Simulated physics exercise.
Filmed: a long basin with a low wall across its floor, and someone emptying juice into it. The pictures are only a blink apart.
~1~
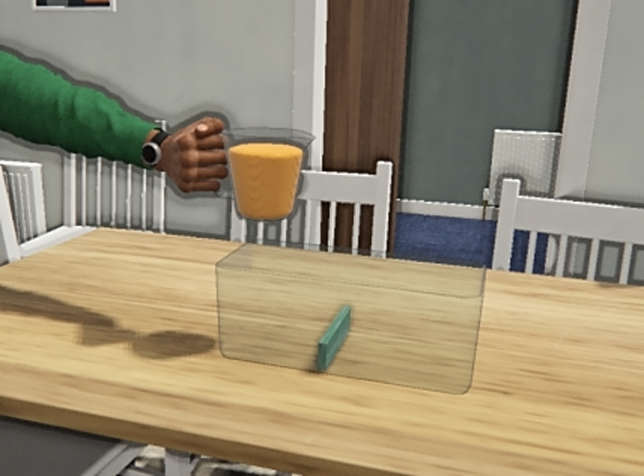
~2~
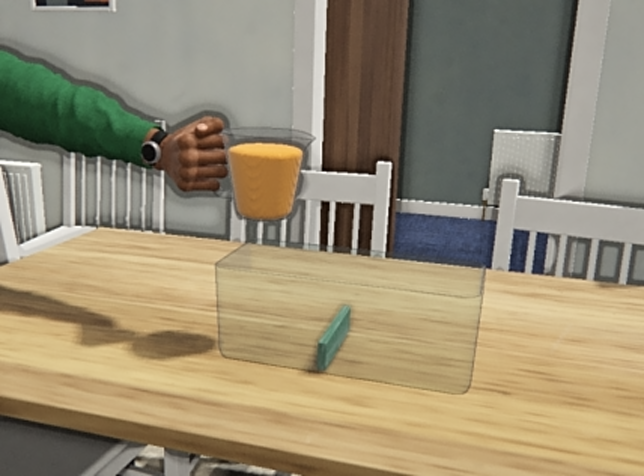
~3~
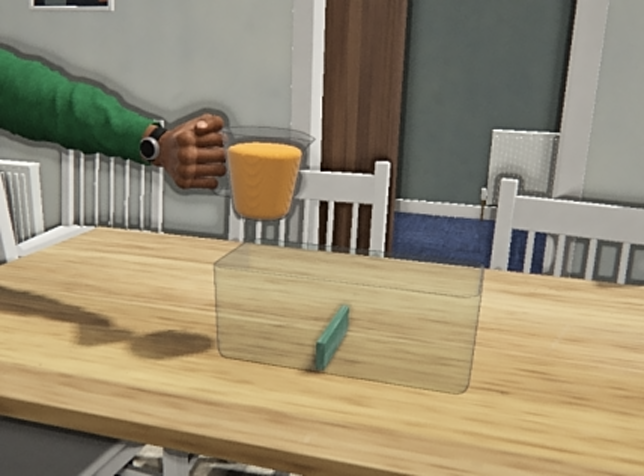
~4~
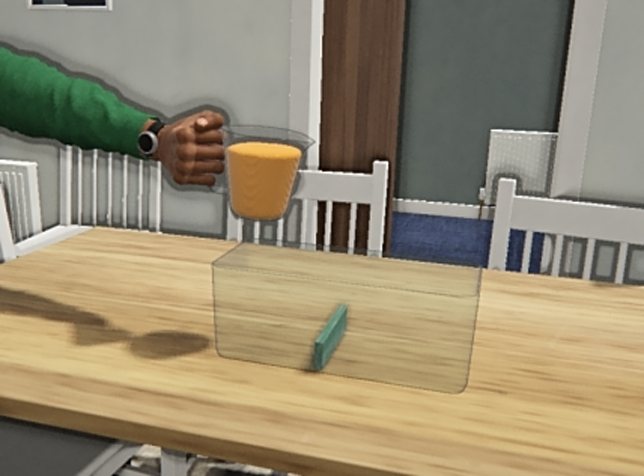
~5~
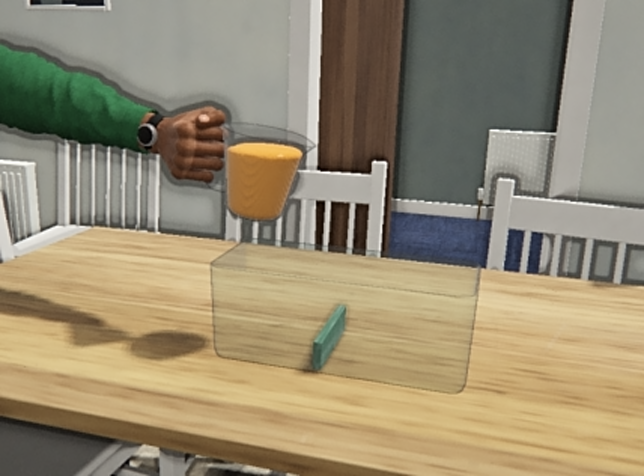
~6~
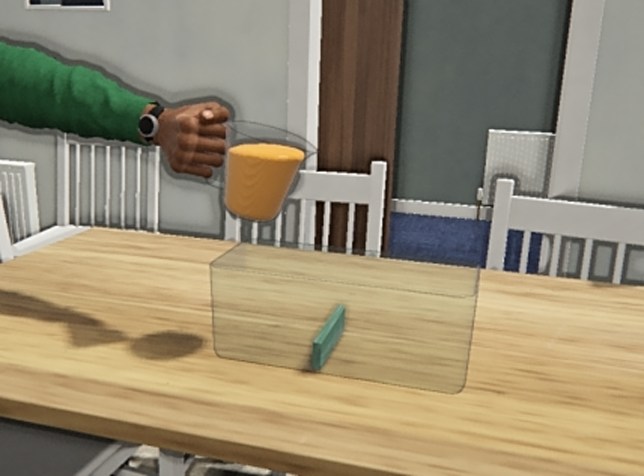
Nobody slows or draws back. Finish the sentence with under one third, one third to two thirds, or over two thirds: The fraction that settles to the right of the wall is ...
The fraction that settles to the right of the wall is over two thirds.
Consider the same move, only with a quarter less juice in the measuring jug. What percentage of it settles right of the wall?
Close to 70 per cent.
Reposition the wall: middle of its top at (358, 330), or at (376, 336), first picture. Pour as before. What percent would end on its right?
Roughly 35 per cent, and 10 per cent.
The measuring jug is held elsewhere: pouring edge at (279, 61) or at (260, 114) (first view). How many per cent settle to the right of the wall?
40 %, 5 %.
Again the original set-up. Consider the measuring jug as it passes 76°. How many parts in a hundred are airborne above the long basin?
Share: Approx. 20 %.
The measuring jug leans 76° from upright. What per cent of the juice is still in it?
It still holds around 65 per cent there.
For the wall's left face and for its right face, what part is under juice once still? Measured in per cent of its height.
I'd say close to 20 per cent on the left side and 40 on the right.
A moment on, the measuring jug is tipped on its side and 67 per cent is still to pour, 0 is left of the wall and 13 right of it.
Next, the measuring jug is tipped right over and 6 per cent is still to pour, 16 is left of the wall and 72 right of it.
Then the measuring jug is tipped right over and 0 per cent is still to pour, 24 is left of the wall and 76 right of it.
Later the measuring jug is tipped right over and 0 per cent is still to pour, 24 is left of the wall and 76 right of it.
Finally, 24 per cent lies left of the wall, 76 right of it and 1 outside.
